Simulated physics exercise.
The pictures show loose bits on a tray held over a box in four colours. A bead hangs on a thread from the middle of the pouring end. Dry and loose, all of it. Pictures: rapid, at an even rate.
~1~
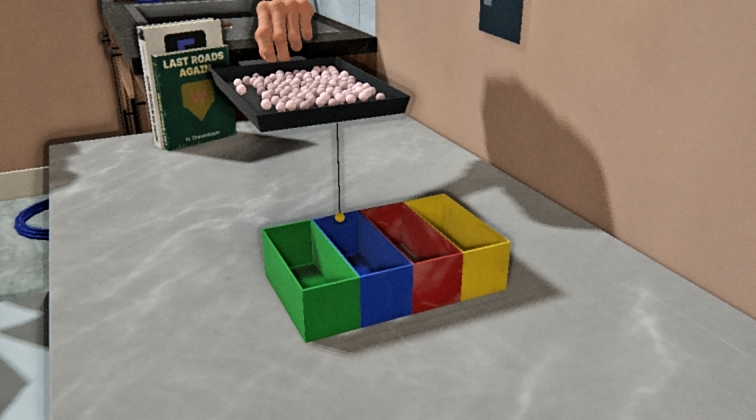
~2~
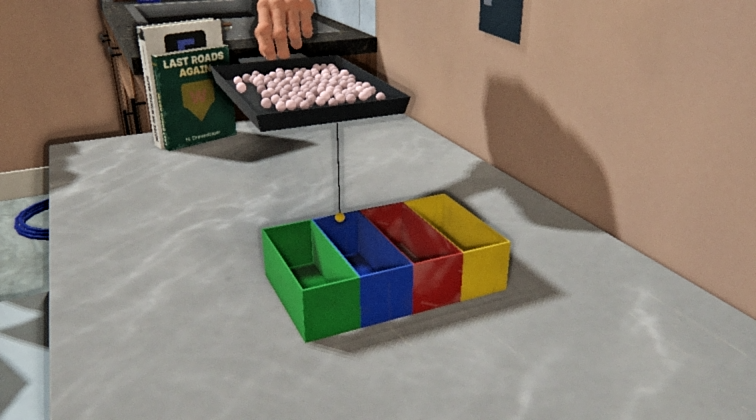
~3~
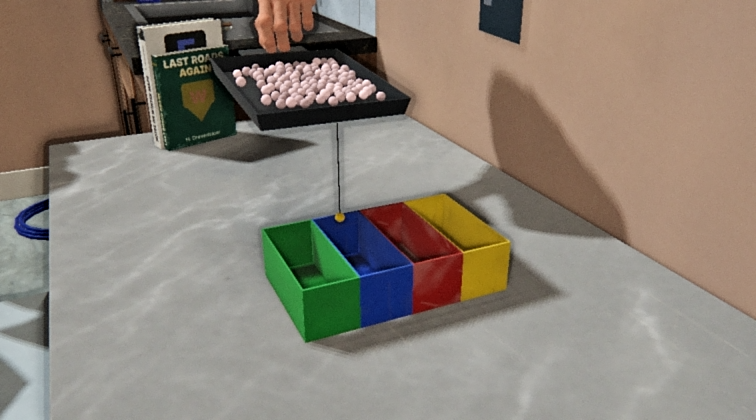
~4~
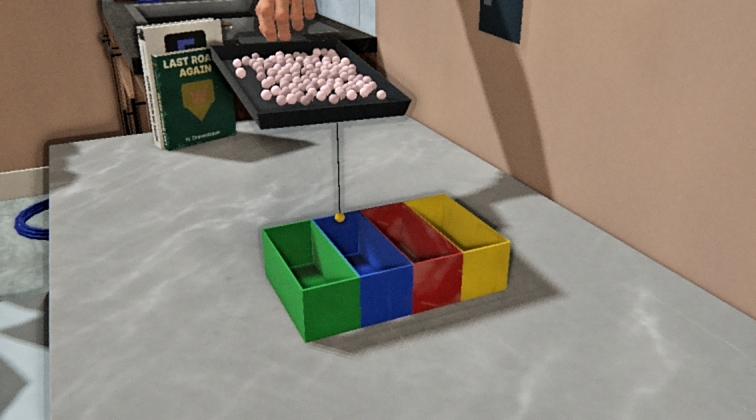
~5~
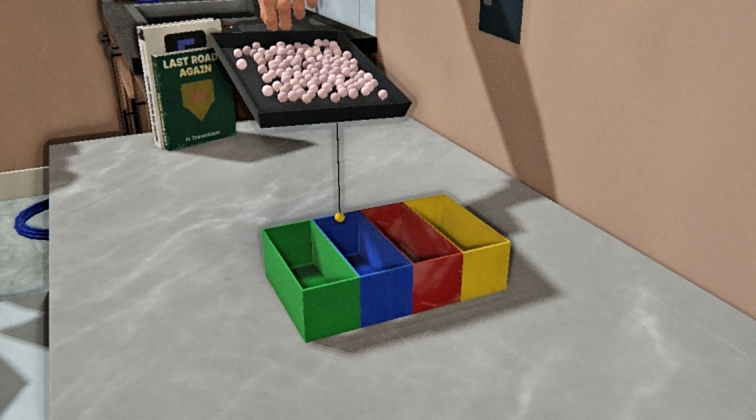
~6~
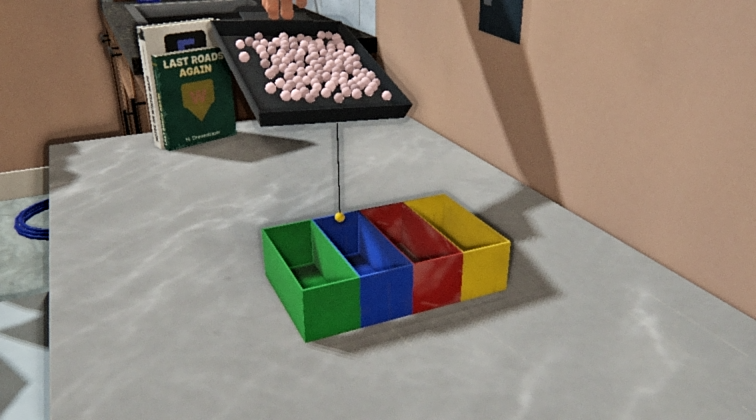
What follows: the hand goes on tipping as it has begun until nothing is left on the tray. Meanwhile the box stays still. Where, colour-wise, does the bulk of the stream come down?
In the red cell.
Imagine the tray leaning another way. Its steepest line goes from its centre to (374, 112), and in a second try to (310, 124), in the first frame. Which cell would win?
First try: The red cell; second try: The green one.
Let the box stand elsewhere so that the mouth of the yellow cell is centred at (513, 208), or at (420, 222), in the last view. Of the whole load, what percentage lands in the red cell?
First placement: 10 per cent; second placement: 30 per cent.
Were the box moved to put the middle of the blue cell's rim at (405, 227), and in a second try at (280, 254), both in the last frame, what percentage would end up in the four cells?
In turn about 90 and about 50 percent.
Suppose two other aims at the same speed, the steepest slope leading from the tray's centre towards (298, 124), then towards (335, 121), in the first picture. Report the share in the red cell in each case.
I'd expect around 0 in a hundred first and around 20 in a hundred second.
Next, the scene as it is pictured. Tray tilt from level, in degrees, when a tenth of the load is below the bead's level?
The angle is around 90°.
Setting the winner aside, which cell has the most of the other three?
That would be blue.
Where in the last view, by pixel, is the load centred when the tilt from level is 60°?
I'd put the middle close to (364, 91).
Just after the last frame, tray tipped steeply; almost all on the tray; just a few in the red cell; just a few falling or outside the box.
A moment on, tray tipped right over; about a tenth on the tray; roughly a third in the red cell; about a tenth in the blue cell; about a tenth in the yellow cell; just a few in the green cell; roughly a quarter falling or outside the box.
Further on, tray tipped past a quarter turn; roughly half in the red cell; roughly a quarter in the blue cell; about a tenth in the yellow cell; just a few in the green cell; about a tenth falling or outside the box.
When it is over, tray tipped past a quarter turn; roughly half in the red cell; roughly a quarter in the blue cell; about a tenth in the yellow cell; just a few in the green cell; about a tenth outside the box.
